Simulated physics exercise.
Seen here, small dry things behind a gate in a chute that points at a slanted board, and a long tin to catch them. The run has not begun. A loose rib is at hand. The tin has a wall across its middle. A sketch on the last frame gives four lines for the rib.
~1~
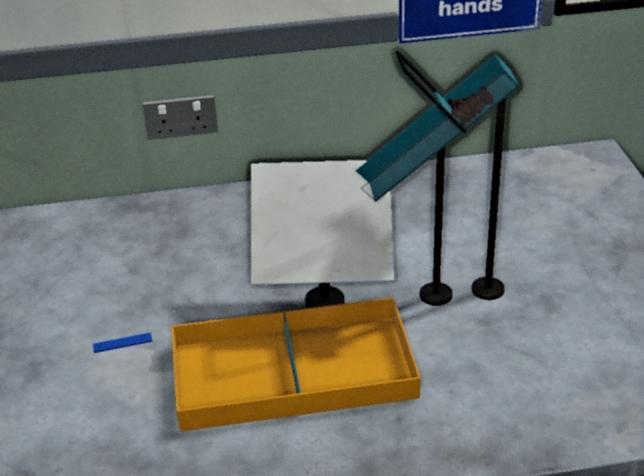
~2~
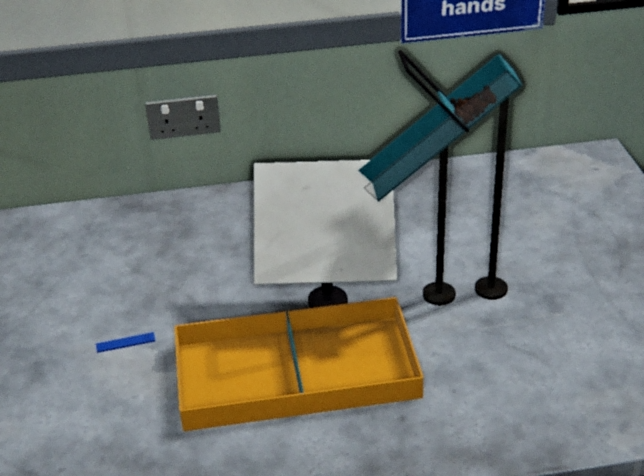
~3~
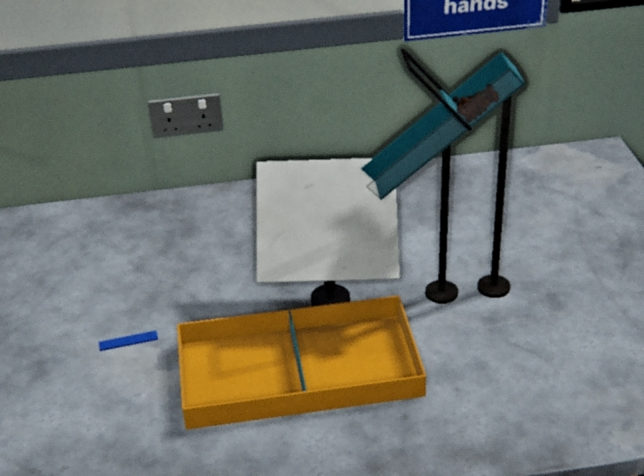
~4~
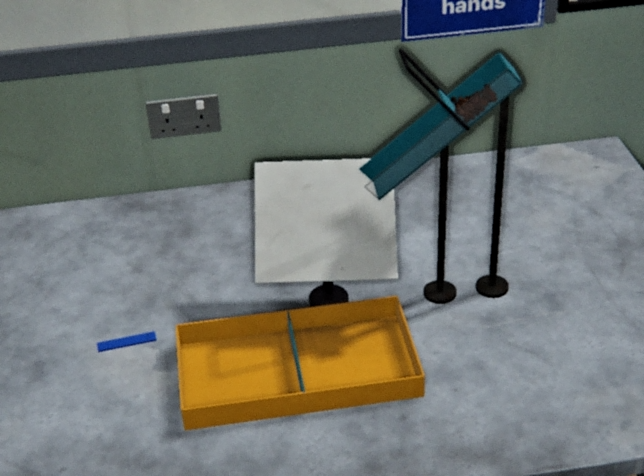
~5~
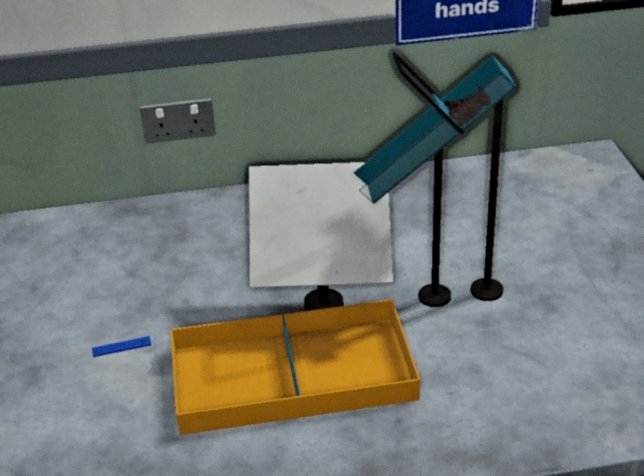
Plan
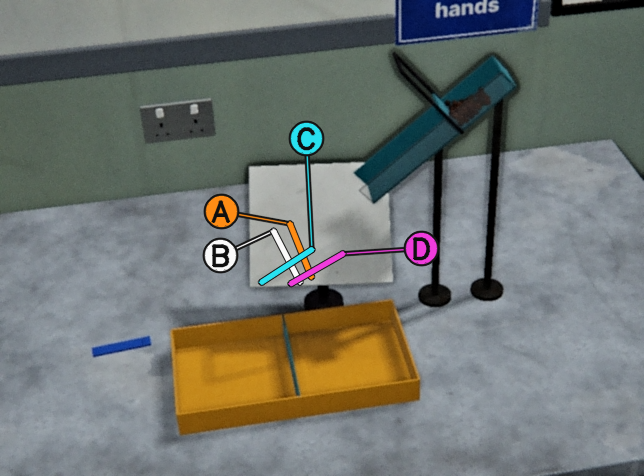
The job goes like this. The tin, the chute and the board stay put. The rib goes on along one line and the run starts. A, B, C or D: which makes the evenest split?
Use line C.
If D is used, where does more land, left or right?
Left.
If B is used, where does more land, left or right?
More lands on the right.
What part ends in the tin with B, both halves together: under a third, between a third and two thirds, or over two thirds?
Line B gives over two thirds.
On the marked copy, line A from (289, 223) to (311, 276); line B from (273, 231) to (299, 282); line C from (311, 249) to (261, 282); line D from (343, 253) to (290, 283).
With A, of what is caught, a stray few in the left half, nearly all in the right.
With B, of what is caught, a small part in the left half, nearly all in the right.
With C, of what is caught, about half in the left half, about half in the right.
With D, of what is caught, nearly all in the left half, a stray few in the right.
